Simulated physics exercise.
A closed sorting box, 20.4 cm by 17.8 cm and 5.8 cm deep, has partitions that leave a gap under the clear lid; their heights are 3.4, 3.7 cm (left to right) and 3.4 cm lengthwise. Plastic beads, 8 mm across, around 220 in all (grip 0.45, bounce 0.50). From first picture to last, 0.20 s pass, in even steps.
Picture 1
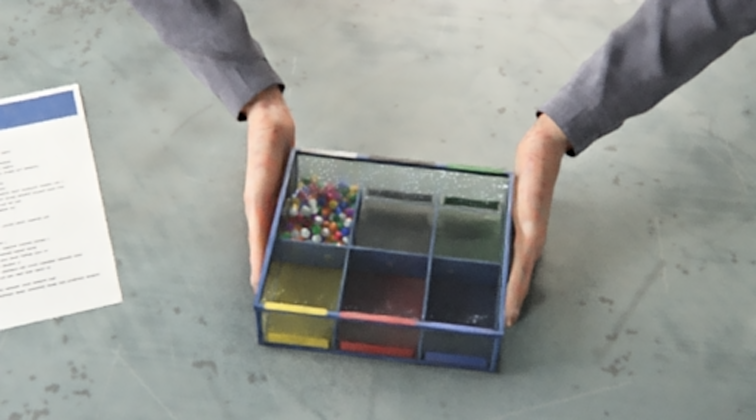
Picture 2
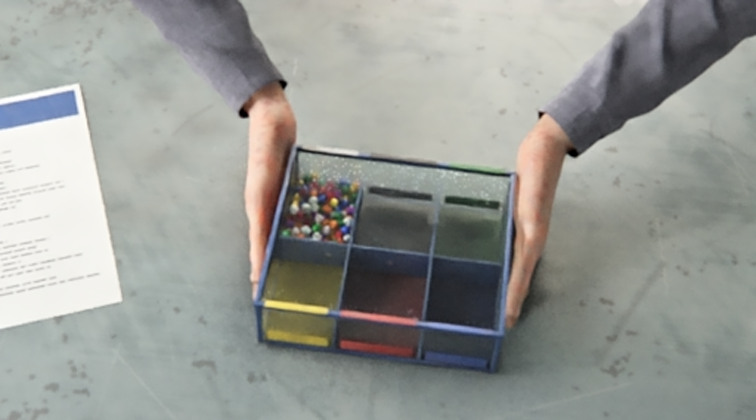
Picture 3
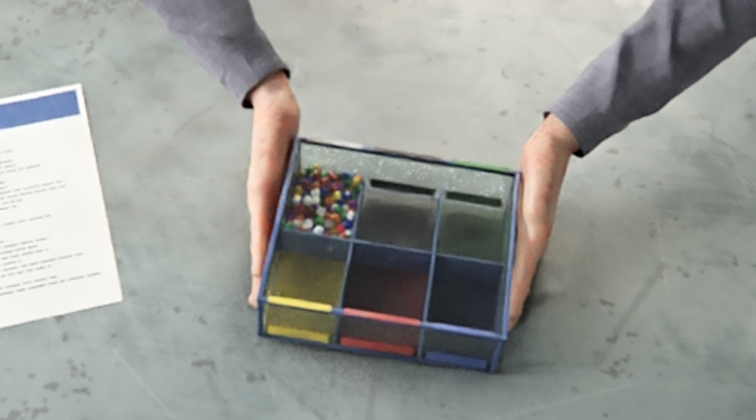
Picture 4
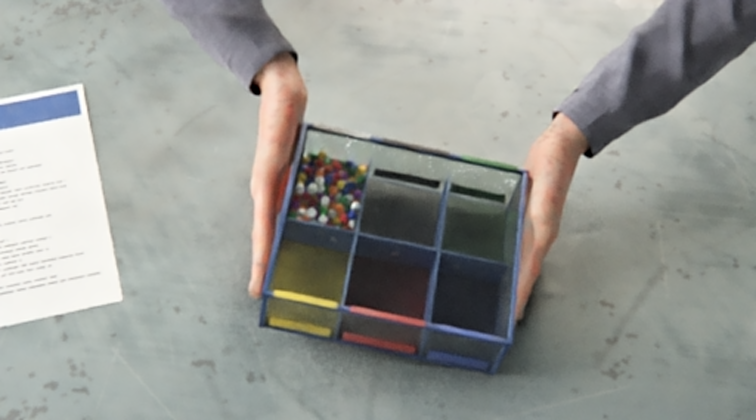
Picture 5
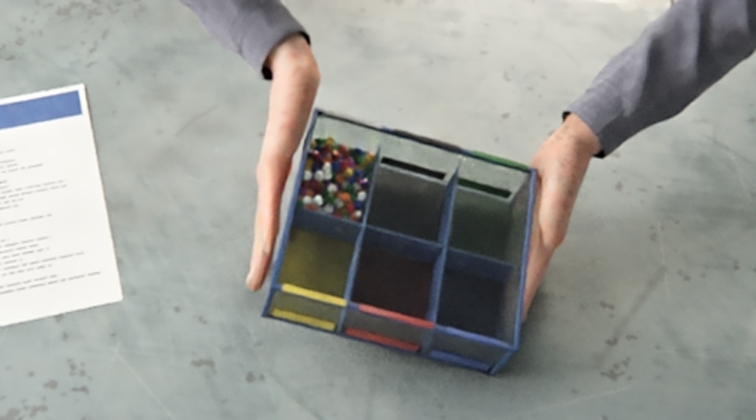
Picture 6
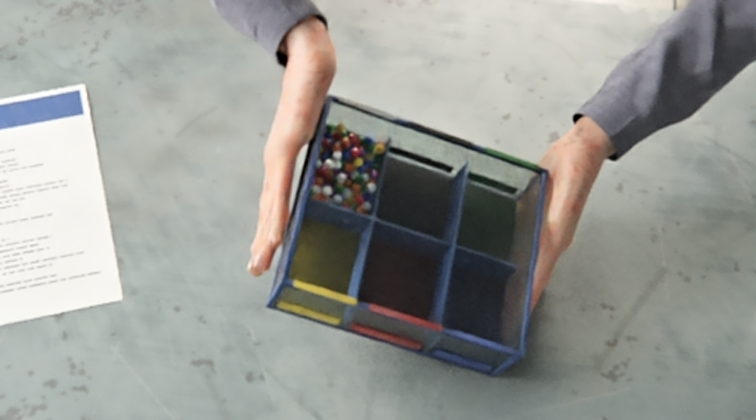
Two hands in grey sleeves grip the sides of a clear-lidded, blue-edged box on a mottled grey surface, seen from above by a still camera. Small multicoloured beads fill the back-left of its six compartments, the others look empty, with yellow, red and blue strips along the front, and a printed sheet lies at left. The hands steadily tilt the box, its right front corner lowest, while the beads stay in their compartment.
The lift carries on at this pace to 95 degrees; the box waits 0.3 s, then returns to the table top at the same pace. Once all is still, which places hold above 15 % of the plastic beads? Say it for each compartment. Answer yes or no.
Red no, blue yes, green no, yellow no, white no, black no.
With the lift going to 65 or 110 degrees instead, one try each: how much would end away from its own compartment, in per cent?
About 40 and 100 per cent.
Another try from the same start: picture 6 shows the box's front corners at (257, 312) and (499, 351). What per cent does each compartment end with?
Red 45, blue 15, green 0, yellow 30, white 10, black 0.
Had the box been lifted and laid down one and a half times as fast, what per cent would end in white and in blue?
Then: White 5; blue 85.
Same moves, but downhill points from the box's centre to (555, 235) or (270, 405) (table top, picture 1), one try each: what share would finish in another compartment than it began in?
Some 85 and 70 per cent.
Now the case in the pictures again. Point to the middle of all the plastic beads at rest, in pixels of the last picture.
At about (461, 329).
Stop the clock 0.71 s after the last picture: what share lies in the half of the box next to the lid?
Roughly 70 per cent.
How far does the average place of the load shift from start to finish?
Roughly 16.5 cm.
Then, 0.71 s after the last picture, tilt 95 degrees; red 15 %, blue 55 %, green 5 %, white 20 %, black 10 %.
Then, 1.18 s after the last picture, tilt 51 degrees; red 5 %, blue 85 %, white 5 %.
Then, 1.72 s after the last picture, tilt 0 degrees; red 5 %, blue 85 %, white 5 %.
In the end, red 5 %, blue 85 %, green 0 %, yellow 0 %, white 5 %, black 0 %.
